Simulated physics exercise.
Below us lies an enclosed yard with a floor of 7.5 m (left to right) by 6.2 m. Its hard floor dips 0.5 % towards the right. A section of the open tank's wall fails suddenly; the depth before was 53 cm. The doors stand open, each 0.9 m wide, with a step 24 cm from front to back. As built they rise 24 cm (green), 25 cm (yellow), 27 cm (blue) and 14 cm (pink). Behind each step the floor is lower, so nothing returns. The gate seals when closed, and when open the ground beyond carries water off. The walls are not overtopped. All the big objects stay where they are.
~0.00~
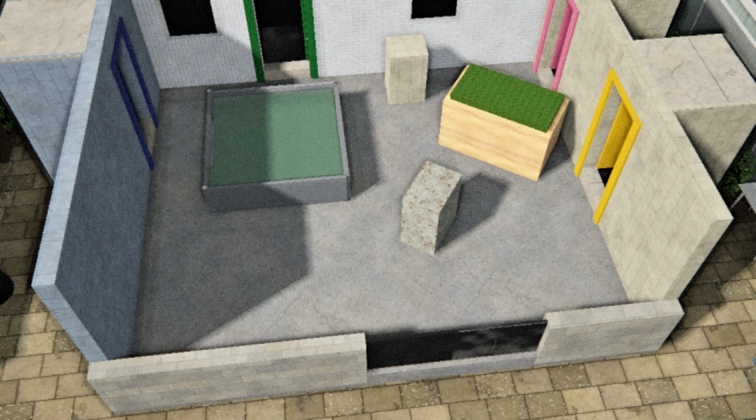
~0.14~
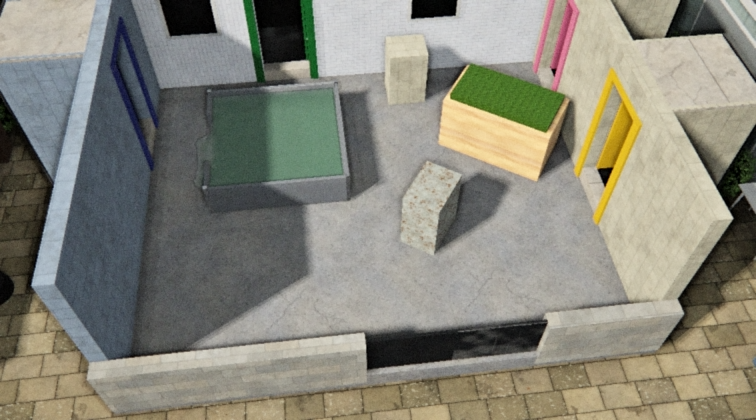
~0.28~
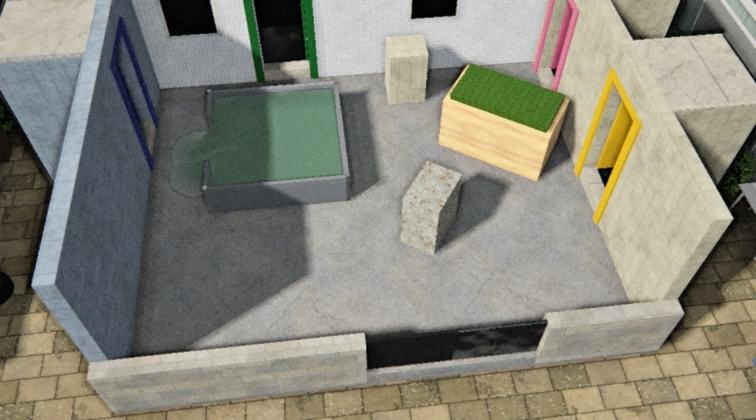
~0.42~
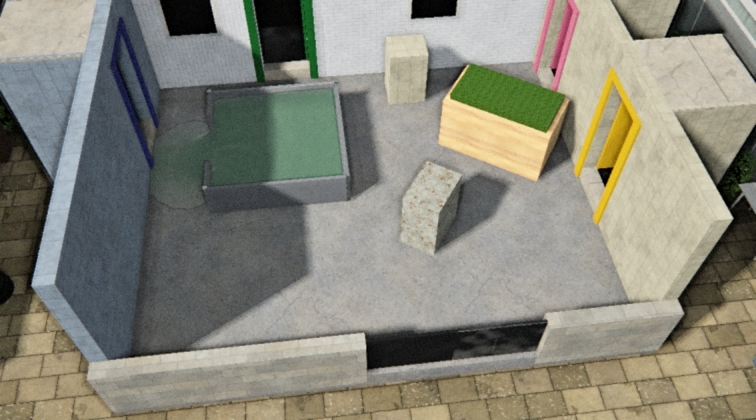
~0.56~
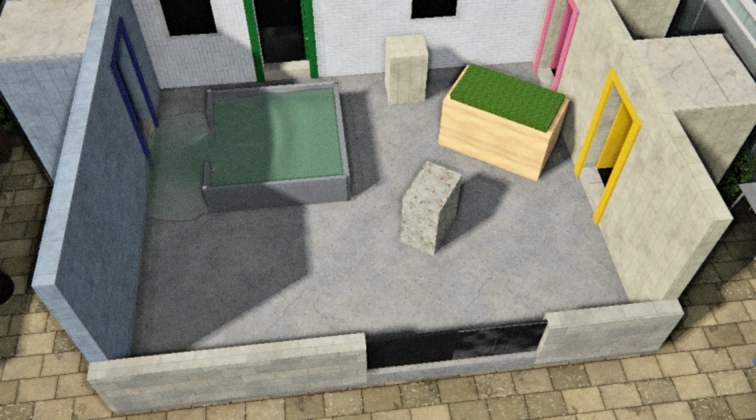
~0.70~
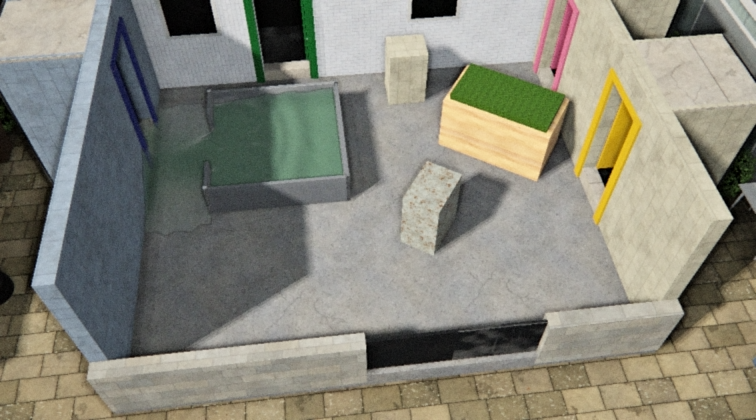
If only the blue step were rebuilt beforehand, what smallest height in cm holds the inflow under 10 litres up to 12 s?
Some 36 cm above the ground.
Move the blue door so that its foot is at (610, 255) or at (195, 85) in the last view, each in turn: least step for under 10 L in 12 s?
Roughly 8.0 and 28 cm.
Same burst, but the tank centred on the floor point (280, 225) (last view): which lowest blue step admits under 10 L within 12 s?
Then roughly 5.5 cm.
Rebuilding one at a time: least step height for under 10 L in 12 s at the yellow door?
About 7.0 cm at yellow.
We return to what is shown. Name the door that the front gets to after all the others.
It is the yellow one.
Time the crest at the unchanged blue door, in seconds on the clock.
At about 1.2 s.
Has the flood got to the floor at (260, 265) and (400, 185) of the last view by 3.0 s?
In turn: Flooded, not reached.
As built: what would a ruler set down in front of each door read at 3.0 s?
In cm: Green 6, yellow 0, blue 26, pink 0.
After 1.4 s water covers 10 % of the floor, deepest (40 cm) near (152, 166); 35 cm at the blue door, 22 litres in over its 27 cm step.
After 3.0 s water covers 35 % of the floor, deepest (32 cm) near (161, 91); 26 cm at the blue door, 61 litres in over its 27 cm step.
After 12.0 s water covers 100 % of the floor, deepest (11 cm) near (550, 170); 8 cm at the blue door, 63 litres in over its 27 cm step.
At the blue door as built, the water arrived by 0.5 s and peaked near 36 cm at 1.2 s.
With a step of 32.5 cm, 24 litres would have come in within the 12 s; with 44 cm, 0 litres. So under 10 litres takes about 36 cm.
